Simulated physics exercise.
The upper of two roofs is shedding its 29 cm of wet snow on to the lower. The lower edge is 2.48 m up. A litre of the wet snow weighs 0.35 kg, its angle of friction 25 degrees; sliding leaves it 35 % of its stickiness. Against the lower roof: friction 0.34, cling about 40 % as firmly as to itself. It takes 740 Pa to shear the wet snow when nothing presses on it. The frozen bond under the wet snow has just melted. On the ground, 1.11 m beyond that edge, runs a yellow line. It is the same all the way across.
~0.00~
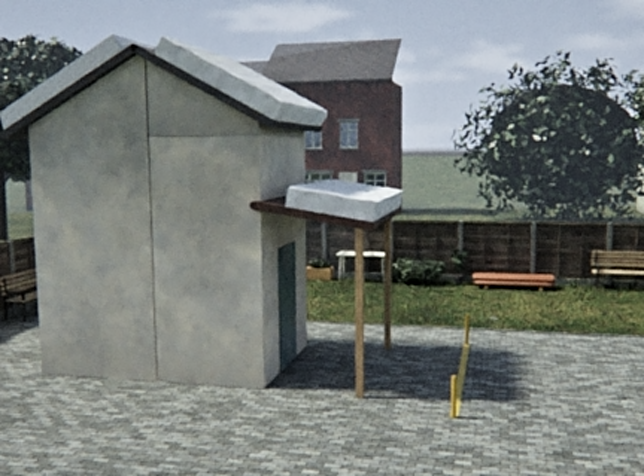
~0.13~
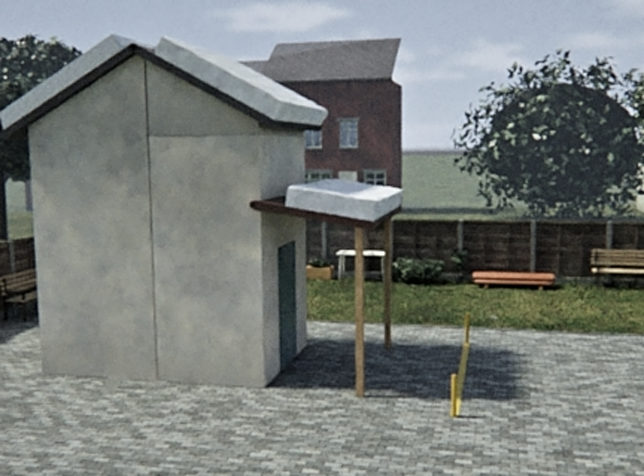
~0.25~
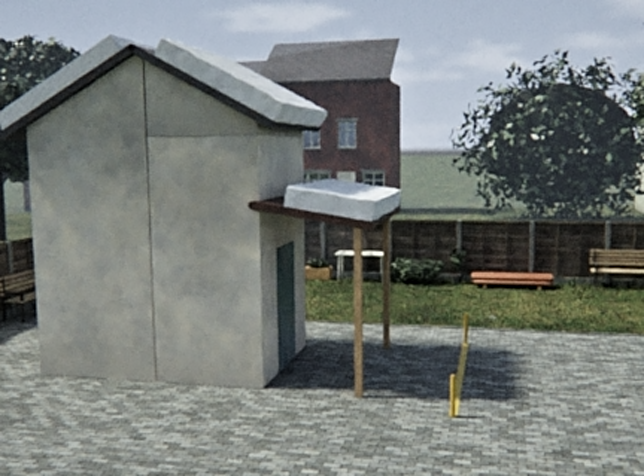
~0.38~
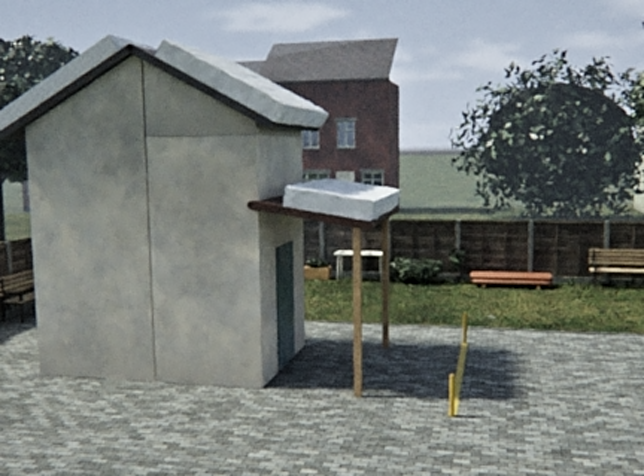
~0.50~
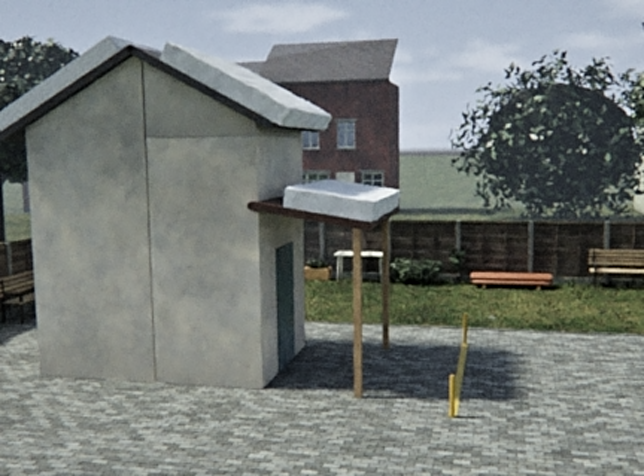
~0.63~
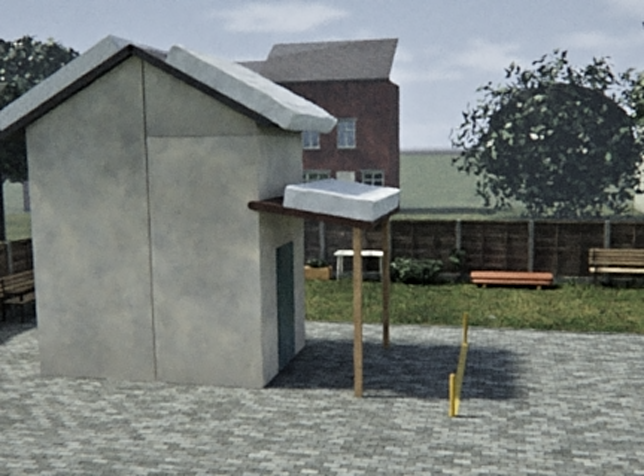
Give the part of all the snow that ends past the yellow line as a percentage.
The part of all the snow that ends past the yellow line is near 23 %.
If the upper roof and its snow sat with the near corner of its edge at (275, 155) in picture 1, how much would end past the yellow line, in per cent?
It would be near 0 %.
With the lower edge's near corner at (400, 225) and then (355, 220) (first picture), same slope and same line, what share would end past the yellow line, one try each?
In turn about 8 %, 35 %.
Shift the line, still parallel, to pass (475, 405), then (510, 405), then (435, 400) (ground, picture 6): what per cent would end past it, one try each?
In turn about 14 %, 5 %, 30 %.
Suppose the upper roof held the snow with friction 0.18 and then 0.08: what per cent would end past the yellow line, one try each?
In that order: 45 %, 55 %.
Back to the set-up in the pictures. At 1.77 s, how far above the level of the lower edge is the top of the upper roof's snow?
Some 1.5 m.
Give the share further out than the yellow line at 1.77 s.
Some 0 per cent.
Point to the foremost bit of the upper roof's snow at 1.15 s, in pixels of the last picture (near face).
At about (331, 188).
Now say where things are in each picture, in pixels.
In the first frame, leading edge of the wet snow at (276, 100).
In the second frame, leading edge of the wet snow at (277, 100), its middle shifted 9 mm.
In the third frame, leading edge of the wet snow at (277, 101), its middle shifted 3.4 cm, 2 % of it past the upper edge, in one piece.
In the fourth frame, leading edge of the wet snow at (278, 106), its middle shifted 7.9 cm, 4 % of it past the upper edge, in one piece.
In the fifth frame, leading edge of the wet snow at (283, 118), its middle shifted 15 cm, 7 % of it past the upper edge, in one piece.
In the sixth frame, leading edge of the wet snow at (288, 111), its middle shifted 24 cm, 12 % of it past the upper edge, in one piece.
After 1.15 s, none is below the lower edge and 0 % is past the line.
After 1.77 s, none is below the lower edge and 0 % is past the line.
After 2.38 s, 19 % is below the lower edge and 0 % is past the line.
After 3.00 s, 48 % is below the lower edge and 19 % is past the line.
After 4.10 s, at the end, 58 % is below the lower edge and 23 % is past the line.
